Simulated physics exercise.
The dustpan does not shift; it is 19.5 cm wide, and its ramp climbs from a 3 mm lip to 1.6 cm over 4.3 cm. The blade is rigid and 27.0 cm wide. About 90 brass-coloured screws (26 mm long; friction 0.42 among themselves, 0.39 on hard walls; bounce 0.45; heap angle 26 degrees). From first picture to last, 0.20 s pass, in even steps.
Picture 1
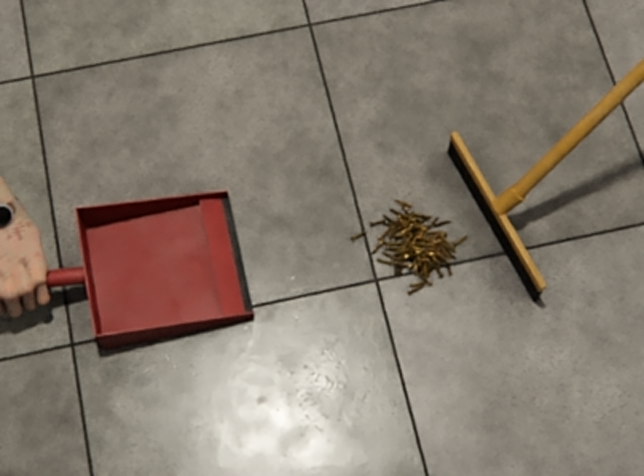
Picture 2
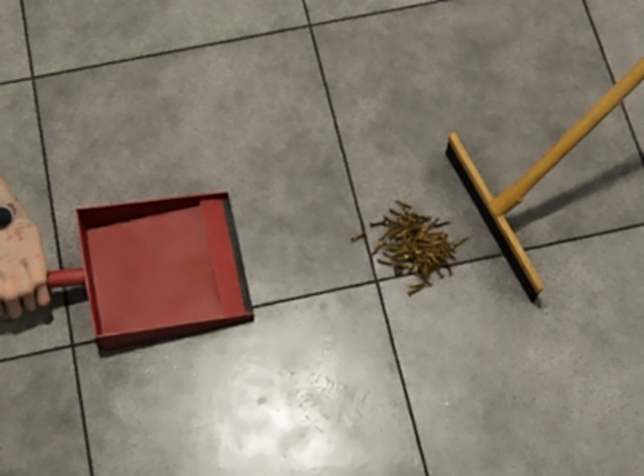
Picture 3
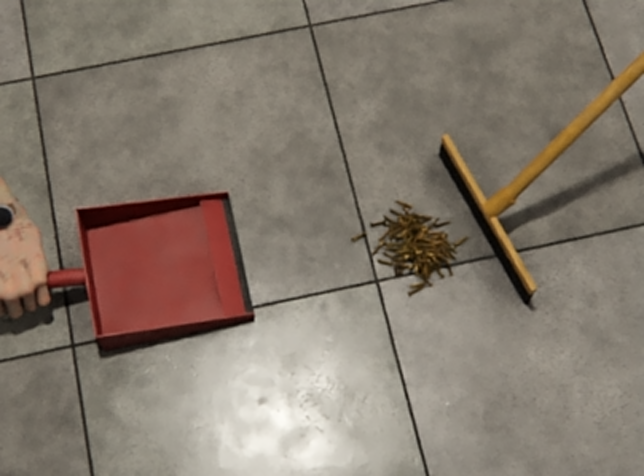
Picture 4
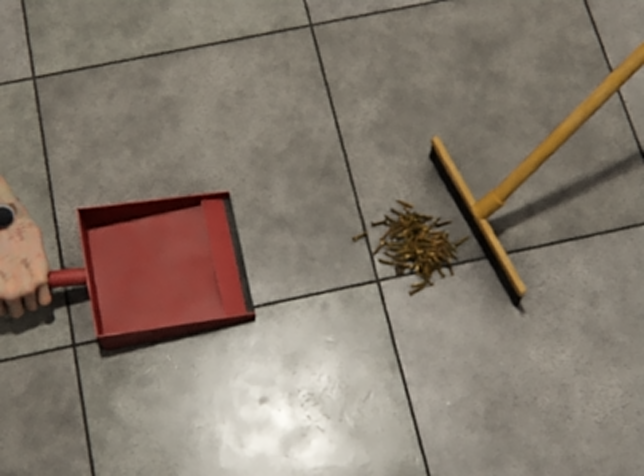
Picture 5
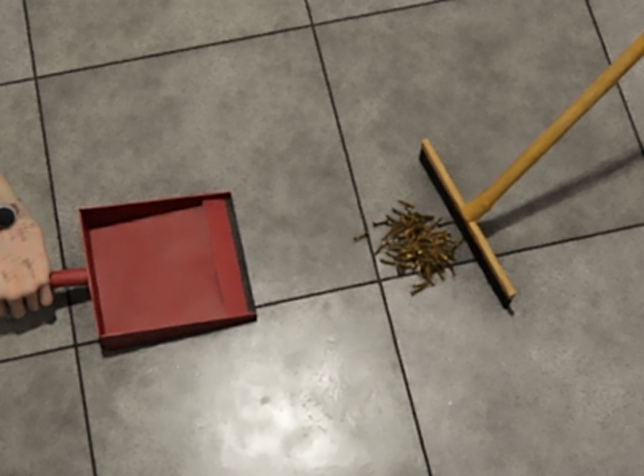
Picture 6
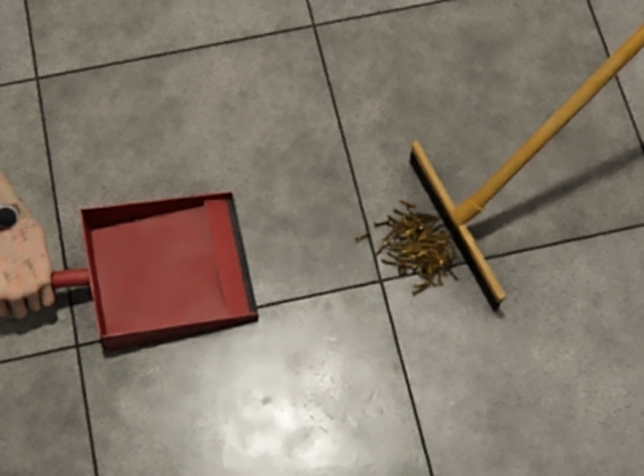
A grey tiled floor with dark grout lines is seen from above at a slight tilt, a patch of light shining near the bottom. A hand at the left edge holds a red dustpan still, facing a small heap of brass-coloured screws near the centre and a yellow-handled broom with a dark-edged blade. The blade slides slowly leftward and meets the heap's right side, barely nudging a few screws.
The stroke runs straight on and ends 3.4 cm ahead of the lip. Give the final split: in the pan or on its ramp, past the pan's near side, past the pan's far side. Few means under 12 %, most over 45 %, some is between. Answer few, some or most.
In the pan or on its ramp: Few; past the pan's near side: Some; past the pan's far side: Few.
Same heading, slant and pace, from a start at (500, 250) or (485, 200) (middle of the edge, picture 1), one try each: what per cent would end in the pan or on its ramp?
Some 0 and 0 per cent.
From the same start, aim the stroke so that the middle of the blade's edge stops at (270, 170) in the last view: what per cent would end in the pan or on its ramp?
About 0 per cent.
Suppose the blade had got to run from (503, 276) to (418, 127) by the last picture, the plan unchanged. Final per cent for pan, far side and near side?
Pan 0, far 5, near 5.
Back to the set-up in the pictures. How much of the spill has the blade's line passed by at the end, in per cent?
Roughly 0 per cent.
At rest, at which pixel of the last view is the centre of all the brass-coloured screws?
At about (277, 287).
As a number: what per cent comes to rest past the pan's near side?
About 20 per cent.
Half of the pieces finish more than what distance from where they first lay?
Some 22 cm.
Then, 0.27 s after the last picture, middle of the blade 19 cm from the lip; 0 % over the lip, far side 0 %, near side 15 %.
Then, 0.45 s after the last picture, middle of the blade 11 cm from the lip; 0 % over the lip, far side 0 %, near side 20 %.
Then, 0.75 s after the last picture, middle of the blade 6 cm from the lip; 0 % over the lip, far side 0 %, near side 20 %.
In the end, pan 0 %, near side 20 %, far side 0 %, in front of the lip or behind the blade 80 %.
